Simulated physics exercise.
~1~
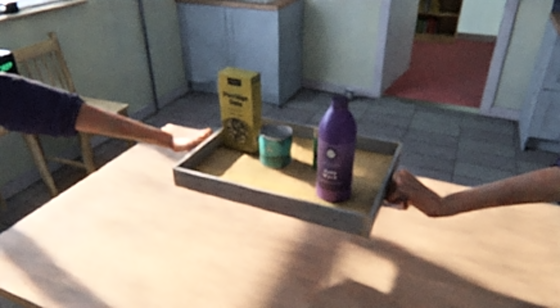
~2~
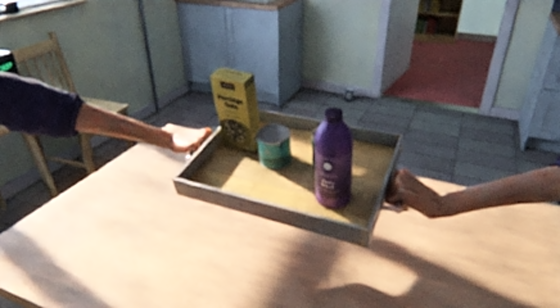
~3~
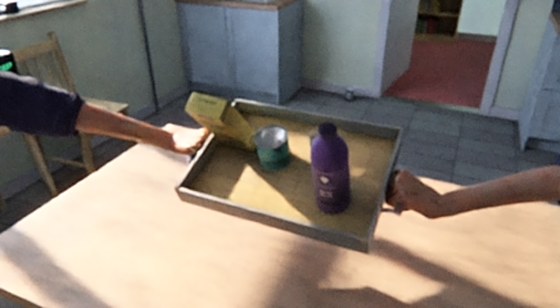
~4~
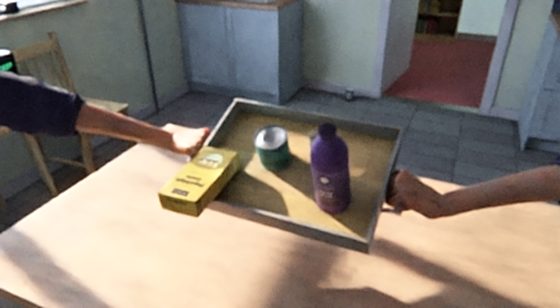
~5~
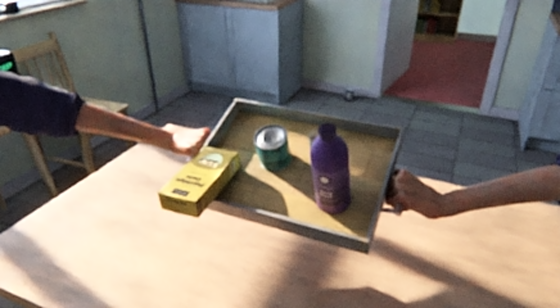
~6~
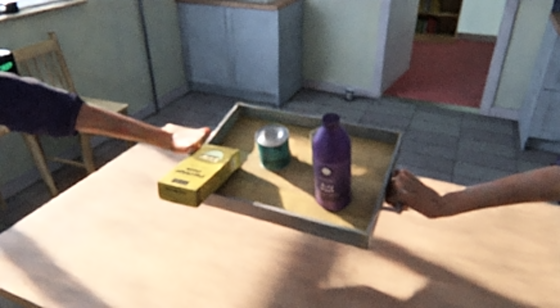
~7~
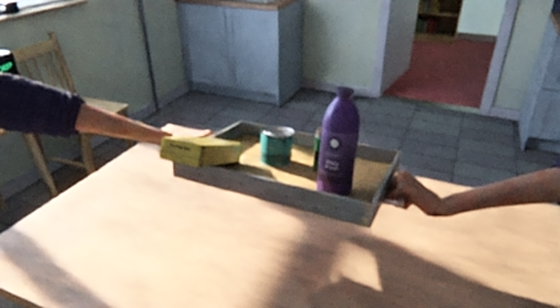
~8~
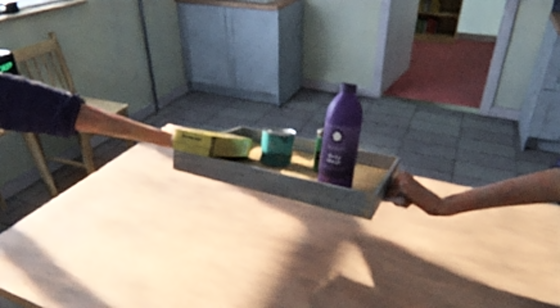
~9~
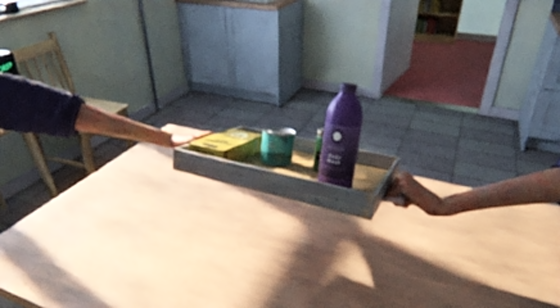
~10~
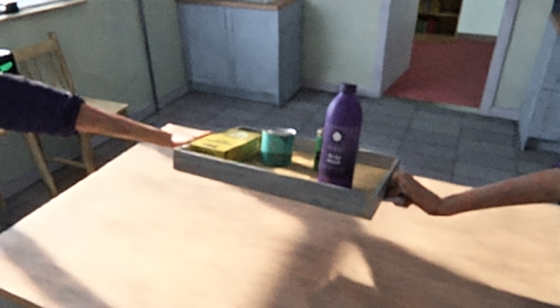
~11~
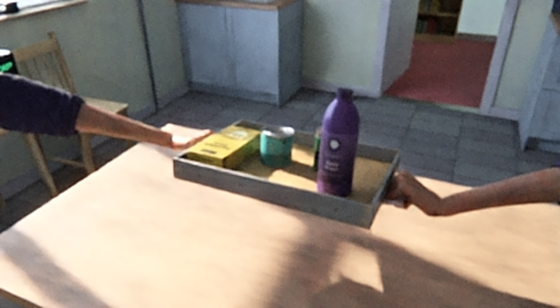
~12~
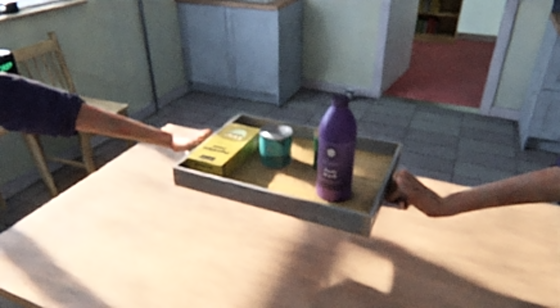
In a sunlit room with a grey tiled floor, seen from slightly above across a pale wooden table, two hands reaching in from left and right hold a shallow tray. On it stand a yellow packet at the left, a turquoise tin in the middle and a tall purple bottle at the right. The hands tip the tray toward the viewer, and the packet topples forward onto the near left rim. The tray then tilts away, and the packet slides back inside. Finally it levels, with the packet lying flat beside the upright tin and bottle.
